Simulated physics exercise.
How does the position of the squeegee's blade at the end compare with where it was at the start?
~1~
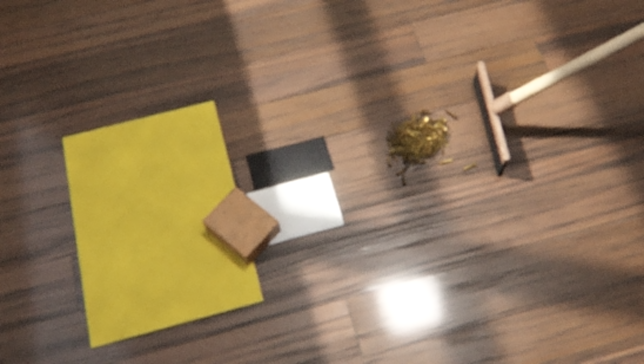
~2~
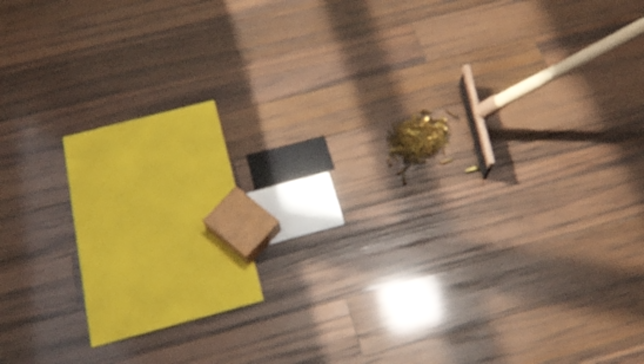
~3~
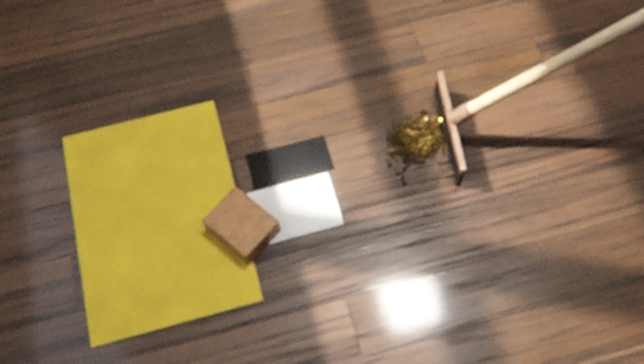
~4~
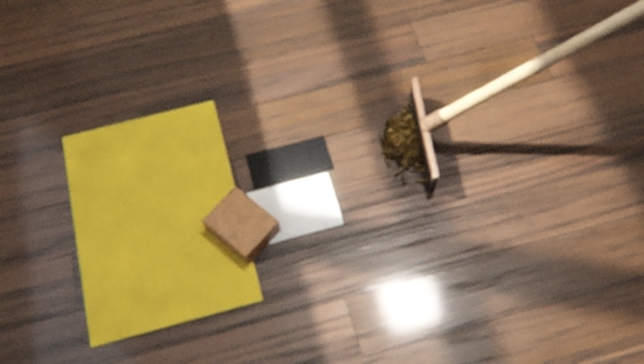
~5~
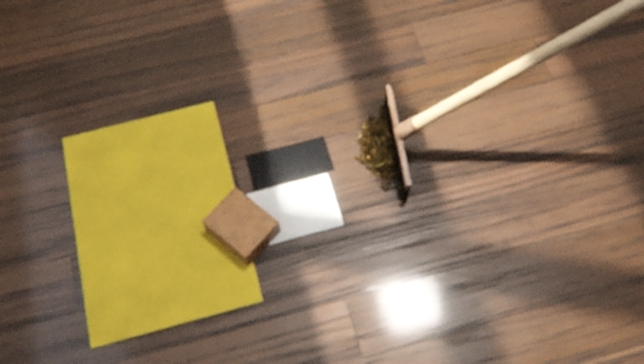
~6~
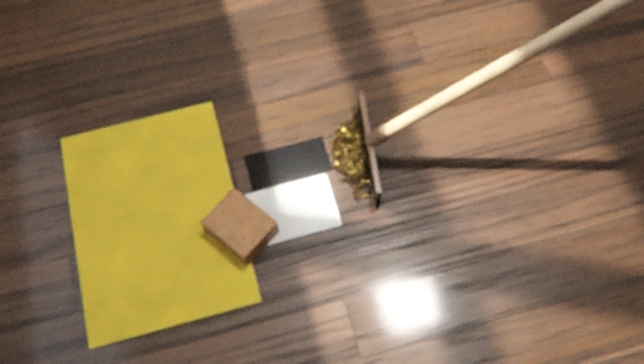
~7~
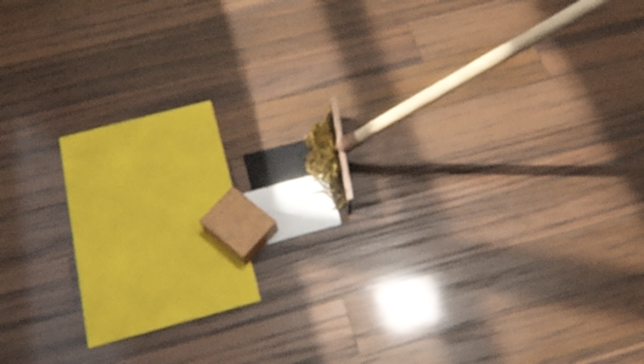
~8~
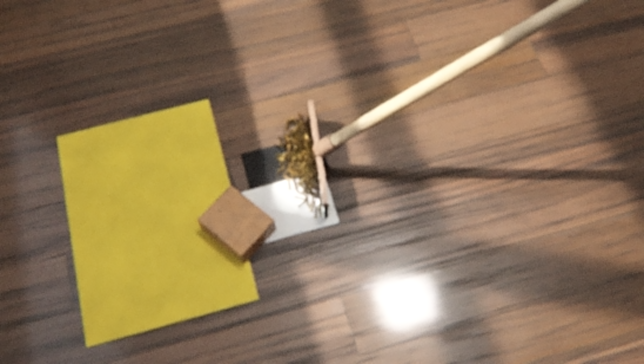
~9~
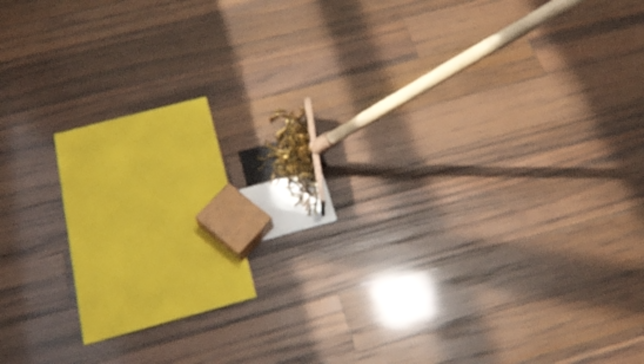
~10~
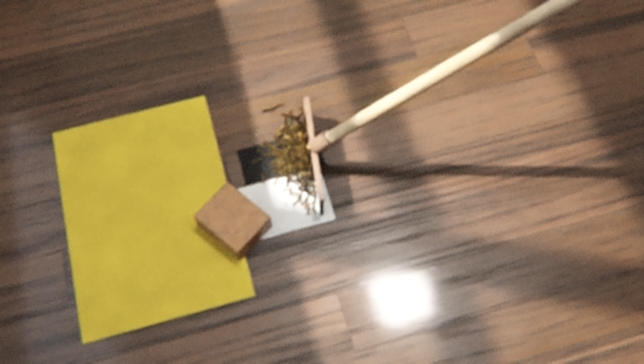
At the start the blade is to the right of the pile, out on the bare wooden floor. By the end it has moved left and rests by the right side of the black and white mats.
The clip shows a squeegee on a wooden floor moving left into a pile of small brass-coloured pieces and pushing them toward a brown block and a yellow mat. It stops with the pieces spread mostly over the black and white mats, short of the yellow one.
